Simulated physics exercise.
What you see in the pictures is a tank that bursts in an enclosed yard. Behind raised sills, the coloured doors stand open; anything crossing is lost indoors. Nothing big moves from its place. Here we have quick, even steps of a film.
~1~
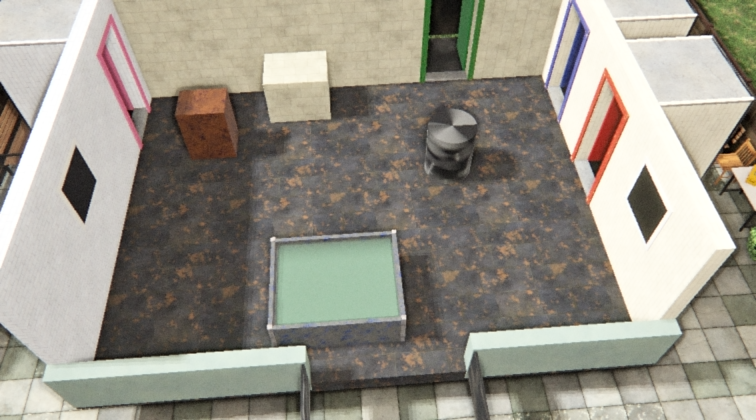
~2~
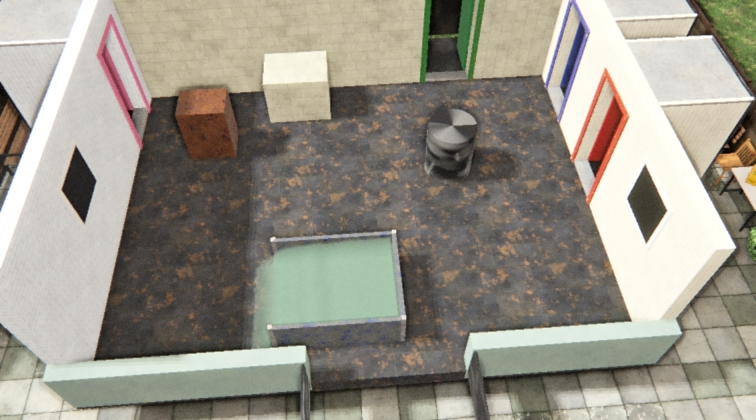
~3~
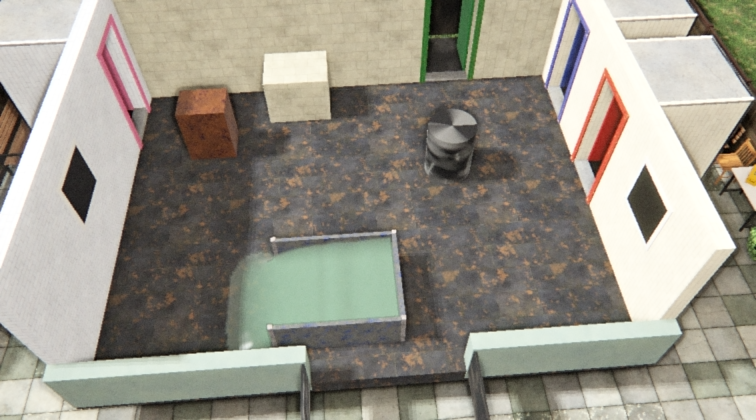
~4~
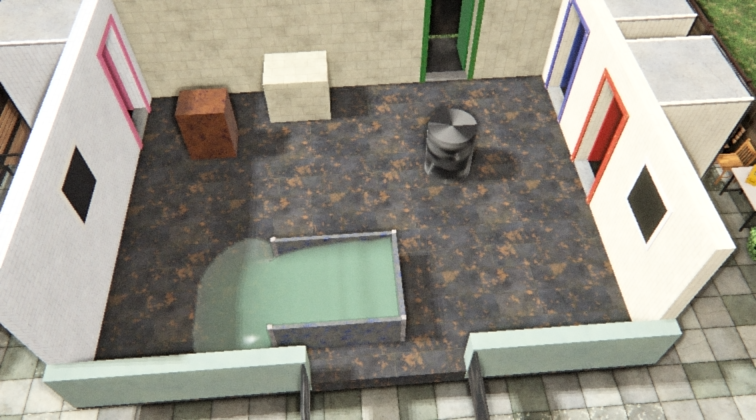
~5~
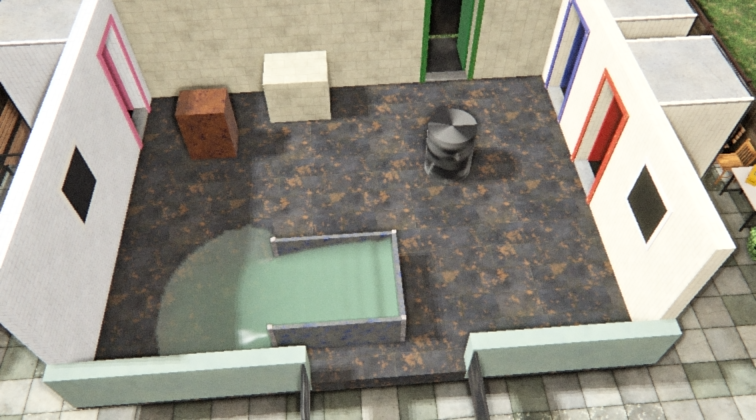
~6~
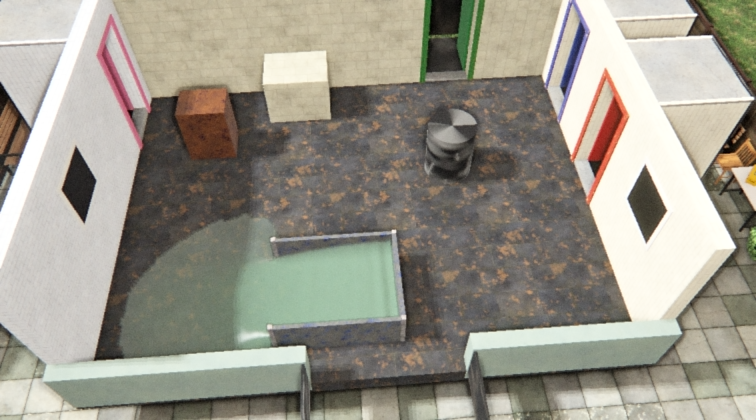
We see a tank of green water in a walled yard with coloured open doorways; its left side gives way, and water pours out leftward, spreading across the dark floor in a widening, thinning fan toward the left wall.
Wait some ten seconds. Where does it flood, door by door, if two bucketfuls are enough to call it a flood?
At the green door it does not flood; at the red door it does not flood; at the blue door it does not flood; at the pink door it does not flood.
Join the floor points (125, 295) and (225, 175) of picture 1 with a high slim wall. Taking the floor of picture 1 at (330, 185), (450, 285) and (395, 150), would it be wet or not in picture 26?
Results in order: Swamped / bone-dry / bone-dry.
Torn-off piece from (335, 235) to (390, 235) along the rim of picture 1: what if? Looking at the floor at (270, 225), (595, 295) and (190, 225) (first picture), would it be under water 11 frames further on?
Going in your order, I'd say still bare, then still bare, then still bare.
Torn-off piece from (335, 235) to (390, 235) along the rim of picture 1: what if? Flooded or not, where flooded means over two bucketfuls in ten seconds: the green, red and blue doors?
Result: Green door tops it, red door misses it, blue door misses it.
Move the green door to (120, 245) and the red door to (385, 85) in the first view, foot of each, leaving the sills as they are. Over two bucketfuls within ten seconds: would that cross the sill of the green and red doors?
Looking at it, green tops the limit, and red fails to reach the limit.
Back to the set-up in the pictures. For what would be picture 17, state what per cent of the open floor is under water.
Estimate: Some 20 in a hundred.
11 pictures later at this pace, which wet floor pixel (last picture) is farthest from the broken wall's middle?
The farthest wet point should be near (141, 149).
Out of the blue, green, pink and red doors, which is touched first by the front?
It's the door marked pink.
A moment on, water covers 20 % of the floor; the green door not reached, the red door not reached, the blue door not reached, the pink door not reached.
Next, water covers 20 % of the floor; the green door not reached, the red door not reached, the blue door not reached, the pink door not reached.
Then, water covers 25 % of the floor; the green door not reached, the red door not reached, the blue door not reached, the pink door wet at the sill, nothing in.
Later, water covers 50 % of the floor; the green door not reached, the red door not reached, the blue door not reached, the pink door under two buckets in.
In the end, water covers 70 % of the floor; the green door wet at the sill, nothing in, the red door not reached, the blue door wet at the sill, nothing in, the pink door under two buckets in.
